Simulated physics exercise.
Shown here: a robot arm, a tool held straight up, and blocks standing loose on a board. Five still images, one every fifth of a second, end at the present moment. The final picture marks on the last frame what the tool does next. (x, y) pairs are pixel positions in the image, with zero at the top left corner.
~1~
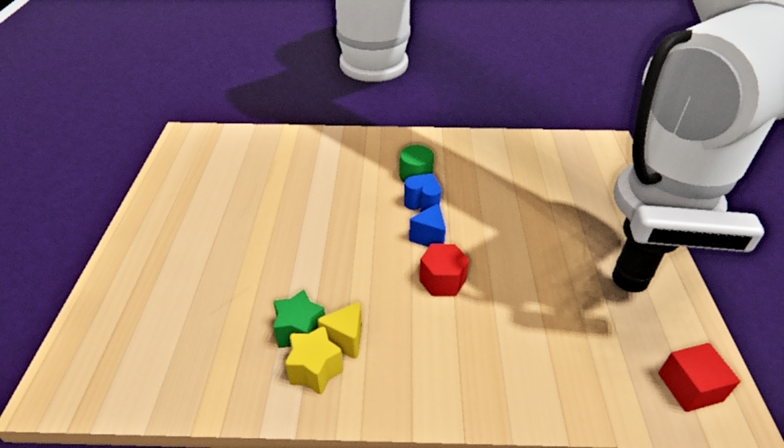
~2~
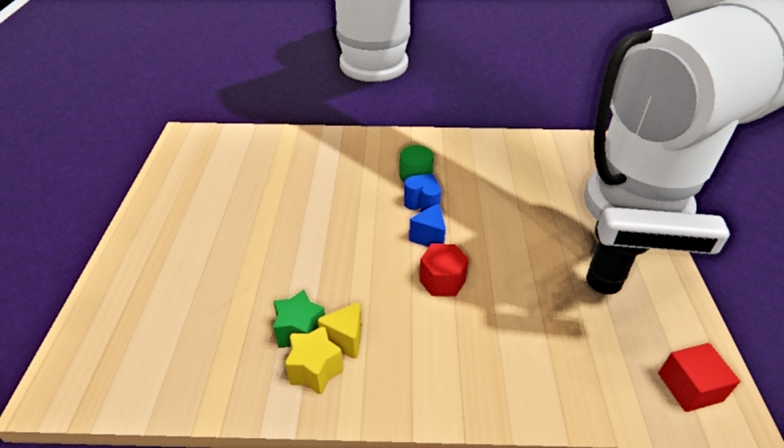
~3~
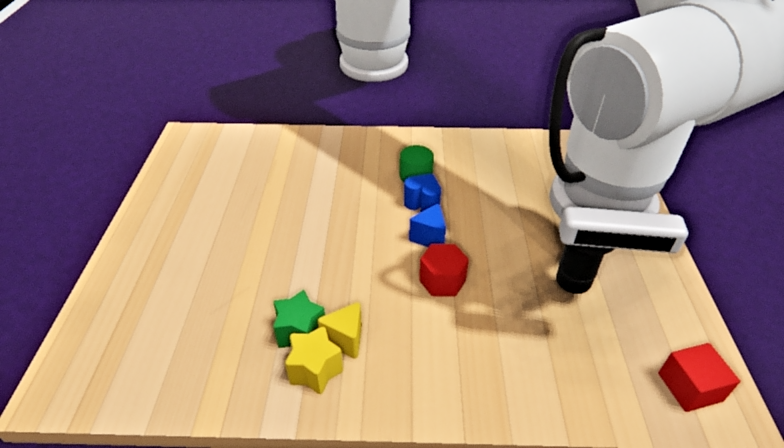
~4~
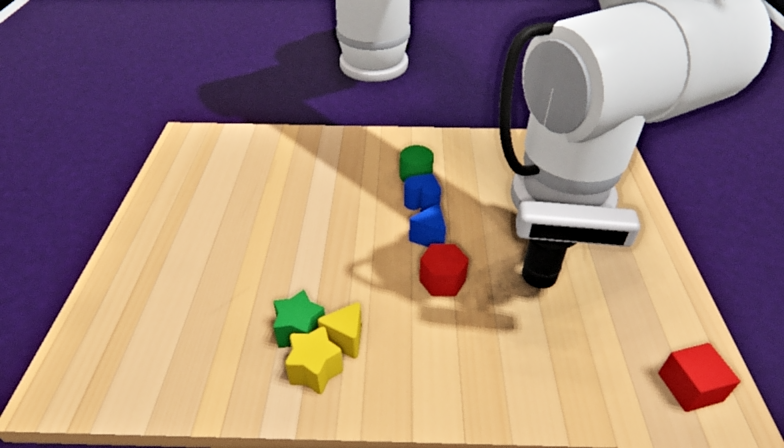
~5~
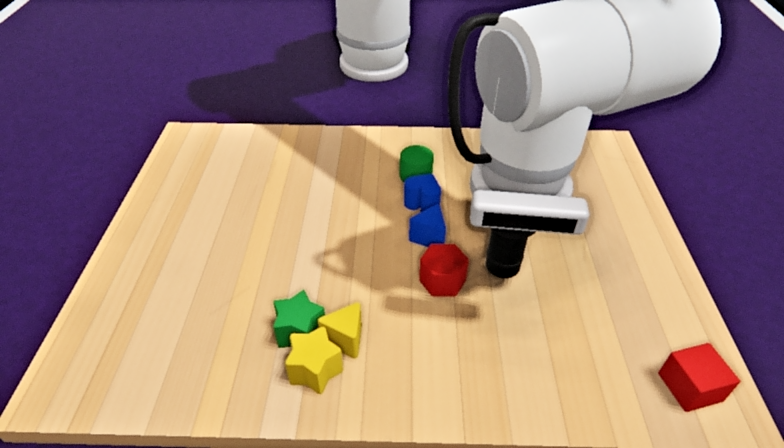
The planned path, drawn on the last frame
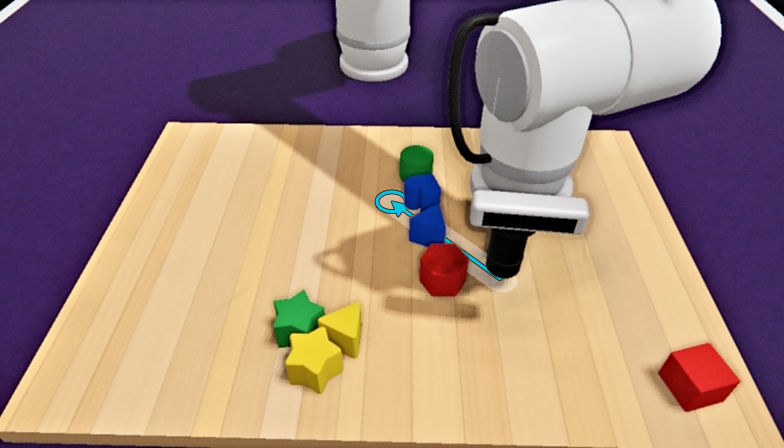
The footage shows a robot arm holding a dark upright tool over a wooden board and moving it steadily left toward a red six-sided block, while the green, blue, red and yellow blocks all stay still.
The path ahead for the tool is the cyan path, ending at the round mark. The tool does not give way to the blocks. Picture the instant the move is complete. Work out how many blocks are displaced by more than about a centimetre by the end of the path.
My count: 2.
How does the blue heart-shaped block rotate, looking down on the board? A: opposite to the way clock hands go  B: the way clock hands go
The correct letter is B.
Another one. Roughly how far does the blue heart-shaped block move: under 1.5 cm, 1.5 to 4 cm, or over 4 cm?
It falls in the 1.5 to 4 cm band.
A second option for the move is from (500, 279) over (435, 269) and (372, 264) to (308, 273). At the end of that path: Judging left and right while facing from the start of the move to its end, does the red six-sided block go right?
I believe not.
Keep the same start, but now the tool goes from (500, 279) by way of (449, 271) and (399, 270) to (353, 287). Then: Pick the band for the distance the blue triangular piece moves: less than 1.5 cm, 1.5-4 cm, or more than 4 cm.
Answer: Less than 1.5 cm.
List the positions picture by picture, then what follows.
In the first picture, tool tip at (630, 280); block tops, blue heart-shaped block at (424, 183); blue triangular piece at (431, 217); red six-sided block at (445, 258).
In the second picture, tool at (604, 282); blocks unchanged.
In the third picture, tool at (573, 282); blocks unchanged.
In the fourth picture, tool at (539, 276); blocks unchanged.
In the fifth picture, tool at (503, 267); blue heart-shaped block at (424, 183); blue triangular piece at (431, 217); red six-sided block at (445, 258).
Path on the board, straight from (500, 279) to (392, 202).
What follows on the original path. One third of the way, tool at (462, 238); nothing pushed yet.
Two thirds of the way, tool at (425, 213); blue heart-shaped block at (423, 181); blue triangular piece at (398, 204).
At the end, tool at (392, 190); blue heart-shaped block at (420, 173), turned 25° clockwise; blue triangular piece at (384, 201), turned 35° anticlockwise; red six-sided block in place.
